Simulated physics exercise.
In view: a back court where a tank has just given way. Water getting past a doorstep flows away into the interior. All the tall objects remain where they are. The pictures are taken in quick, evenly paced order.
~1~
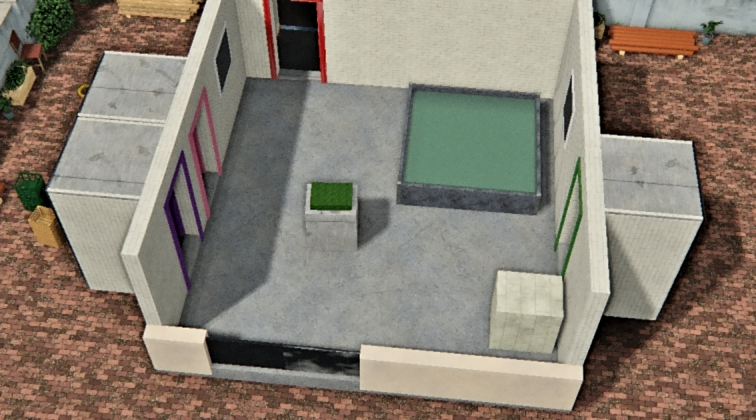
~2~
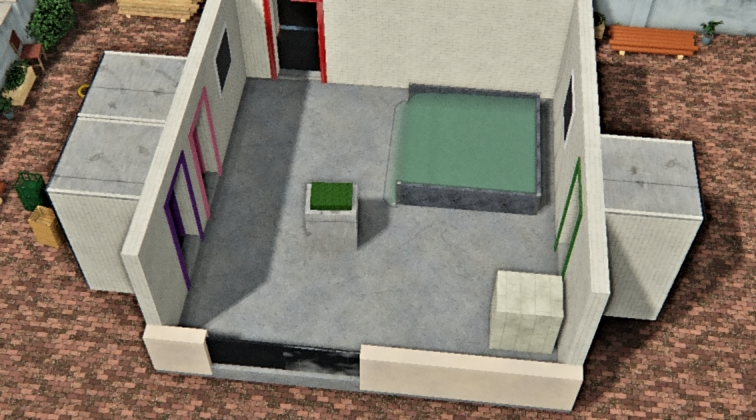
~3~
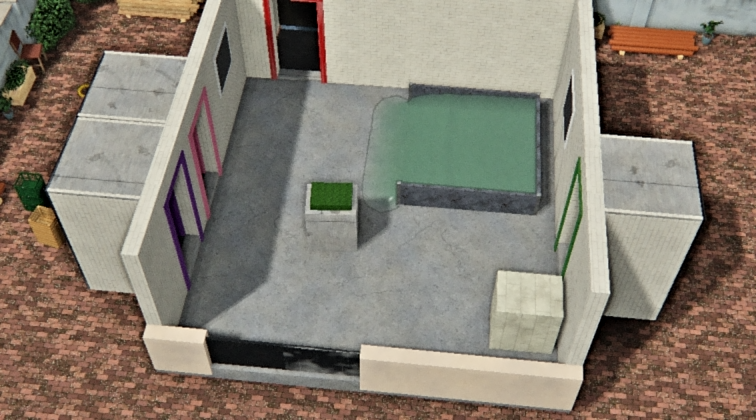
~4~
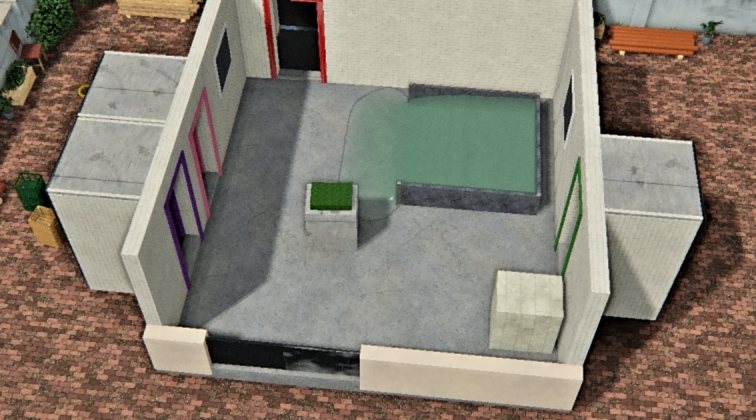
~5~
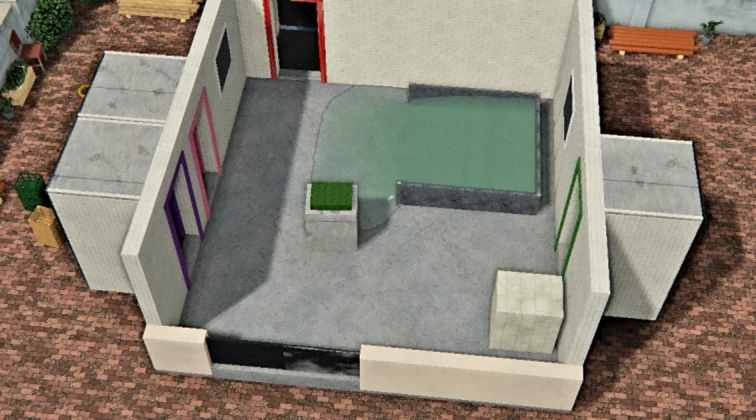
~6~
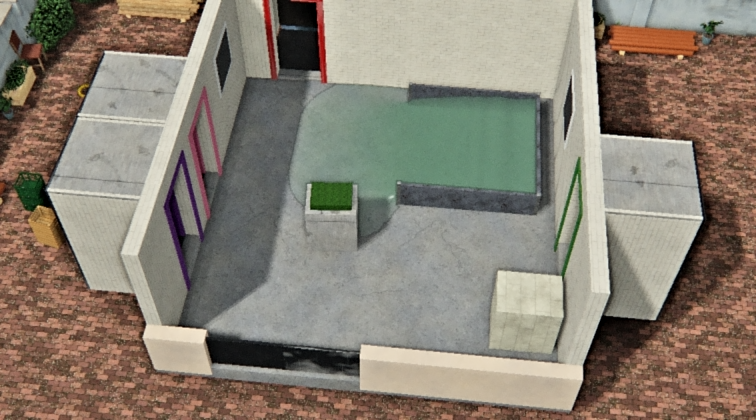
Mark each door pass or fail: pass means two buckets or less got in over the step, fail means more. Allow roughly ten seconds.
Green door - pass, purple door - pass, pink door - fail, red door - fail.
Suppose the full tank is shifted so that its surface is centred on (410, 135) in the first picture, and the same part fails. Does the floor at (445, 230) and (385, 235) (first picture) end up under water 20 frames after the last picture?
Parched, parched.
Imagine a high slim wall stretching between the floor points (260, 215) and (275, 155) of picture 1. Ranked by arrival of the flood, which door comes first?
I say the red door.
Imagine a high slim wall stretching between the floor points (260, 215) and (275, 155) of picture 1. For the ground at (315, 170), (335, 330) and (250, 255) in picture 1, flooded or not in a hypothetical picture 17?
Log, spots one to three: Swamped; spared; swamped.
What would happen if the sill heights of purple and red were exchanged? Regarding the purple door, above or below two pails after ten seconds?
Purple door: Tops it.
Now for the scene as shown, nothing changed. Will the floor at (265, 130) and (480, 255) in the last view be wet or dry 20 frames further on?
Soaked, not wet.
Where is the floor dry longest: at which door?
My answer: The green door.
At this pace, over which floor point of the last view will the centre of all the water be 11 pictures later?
Centre of mass: Roughly (374, 152).
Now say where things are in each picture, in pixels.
The first frame shows still water in the tank at (471, 140).
In the second frame, water pours out at (406, 146) and has run to (392, 204).
In the third frame, water pours out at (406, 147) and has run to (381, 208).
In the fourth frame, water pours out at (406, 147) and has run to (367, 215).
In the fifth frame, water pours out at (406, 147) and has run to (364, 86).
In the sixth frame, water pours out at (406, 148) and has run to (313, 104).
A moment on, water covers 35 % of the floor; the green door not reached, the purple door not reached, the pink door wet at the sill, nothing in, the red door wet at the sill, nothing in.
Next, water covers 40 % of the floor; the green door not reached, the purple door wet at the sill, nothing in, the pink door under two buckets in, the red door under two buckets in.
Then, water covers 50 % of the floor; the green door not reached, the purple door wet at the sill, nothing in, the pink door far over two buckets in, the red door over two buckets in.
Later, water covers 70 % of the floor; the green door not reached, the purple door wet at the sill, nothing in, the pink door far over two buckets in, the red door far over two buckets in.
In the end, water covers 95 % of the floor; the green door wet at the sill, nothing in, the purple door wet at the sill, nothing in, the pink door far over two buckets in, the red door far over two buckets in.
